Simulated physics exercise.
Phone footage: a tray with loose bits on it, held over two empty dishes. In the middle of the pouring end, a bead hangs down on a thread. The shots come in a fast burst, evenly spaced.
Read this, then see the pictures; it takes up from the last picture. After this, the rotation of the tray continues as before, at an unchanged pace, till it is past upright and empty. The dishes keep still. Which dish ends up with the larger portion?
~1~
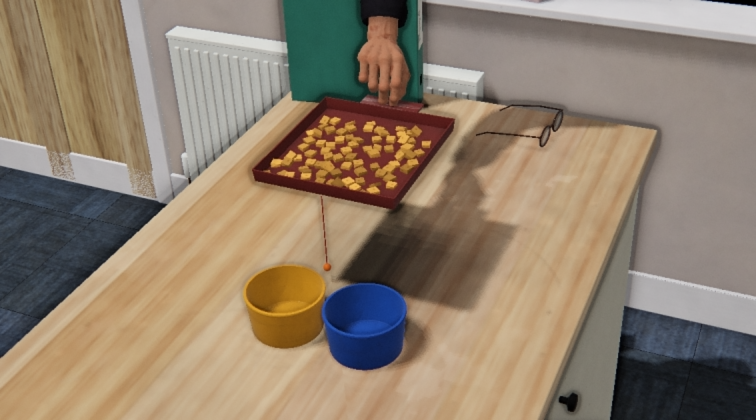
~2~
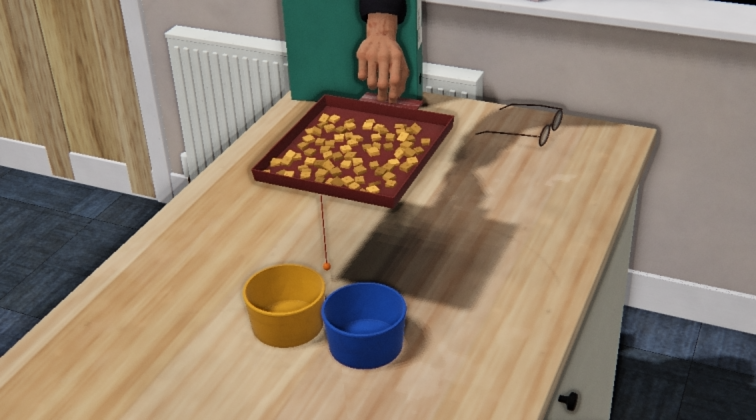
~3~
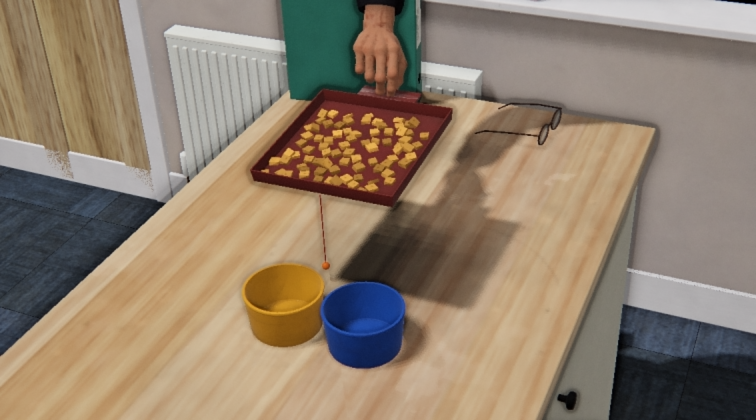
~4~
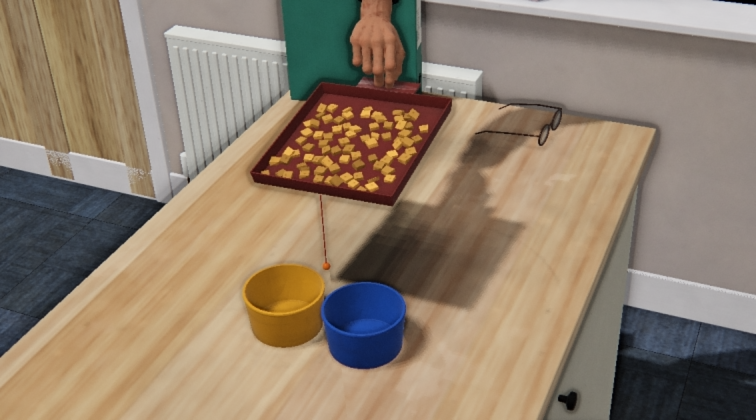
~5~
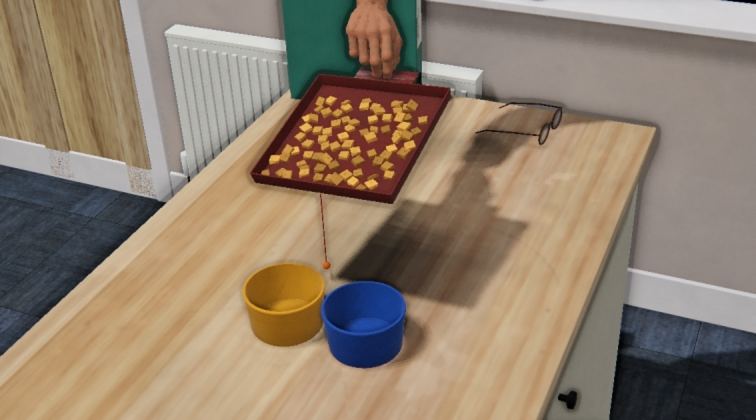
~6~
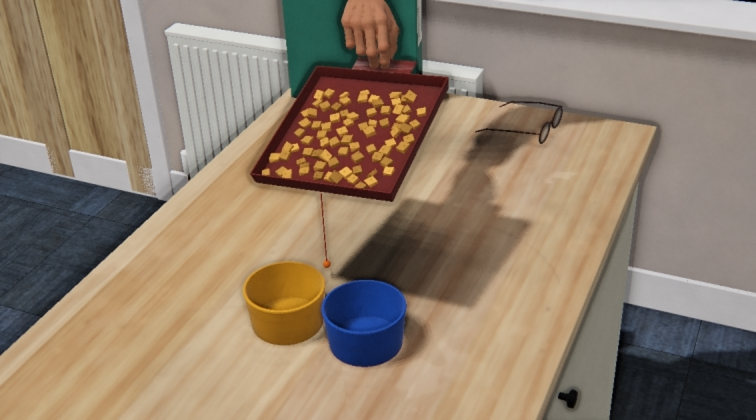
Honestly the dish that comes off better is the left one.
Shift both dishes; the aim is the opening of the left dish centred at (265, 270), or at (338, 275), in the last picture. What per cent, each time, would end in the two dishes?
Well, you'd get about 80 per cent and then about 10 per cent.
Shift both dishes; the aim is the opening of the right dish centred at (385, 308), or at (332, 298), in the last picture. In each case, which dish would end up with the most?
Result for the first try: The dish on the left side; for the second: The dish on the left side.
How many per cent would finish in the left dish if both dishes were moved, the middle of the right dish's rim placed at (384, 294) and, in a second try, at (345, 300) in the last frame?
It comes to roughly 40 per cent in one try and roughly 70 per cent in the next.
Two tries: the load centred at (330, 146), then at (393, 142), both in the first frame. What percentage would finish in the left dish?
Estimate: 60 % first, 60 % second.
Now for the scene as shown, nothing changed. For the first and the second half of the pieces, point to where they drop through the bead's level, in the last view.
Early-half point (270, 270); late-half point (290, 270).
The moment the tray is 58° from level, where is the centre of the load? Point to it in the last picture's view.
The centre of the load shows up near (305, 158) in the last view.
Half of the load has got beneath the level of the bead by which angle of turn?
110 degrees.
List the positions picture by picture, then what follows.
The first picture shows corners of the pouring end at (254, 169) and (393, 197), level; middle of the load at (351, 158), cereal squares; left dish at (267, 327); right dish at (348, 349); bead on its thread at (327, 267).
The second picture shows corners of the pouring end at (254, 169) and (393, 196), level; middle of the load at (350, 156).
The third picture shows corners of the pouring end at (252, 169) and (391, 195), tipped barely, lowest at the left corner; middle of the load at (349, 153).
The fourth picture shows corners of the pouring end at (252, 172) and (391, 195), tipped a little, lowest at the left corner; middle of the load at (349, 149).
The fifth picture shows corners of the pouring end at (252, 172) and (390, 193), tipped a little, lowest at the left corner; middle of the load at (348, 145).
The sixth picture shows corners of the pouring end at (252, 173) and (389, 192), tipped clearly, lowest at the left corner; middle of the load at (347, 140); left dish at (267, 324); right dish at (348, 346).
Soon, tray tipped steeply; all on the tray.
A while on, tray tipped right over; most on the tray; a small part in the left dish; a small part outside both; a stray few in the air.
Towards the end, tray tipped past a quarter turn; a small part in the right dish; about two thirds in the left dish; about a third outside both.
Finally, tray tipped past a quarter turn; a small part in the right dish; about two thirds in the left dish; about a third outside both.
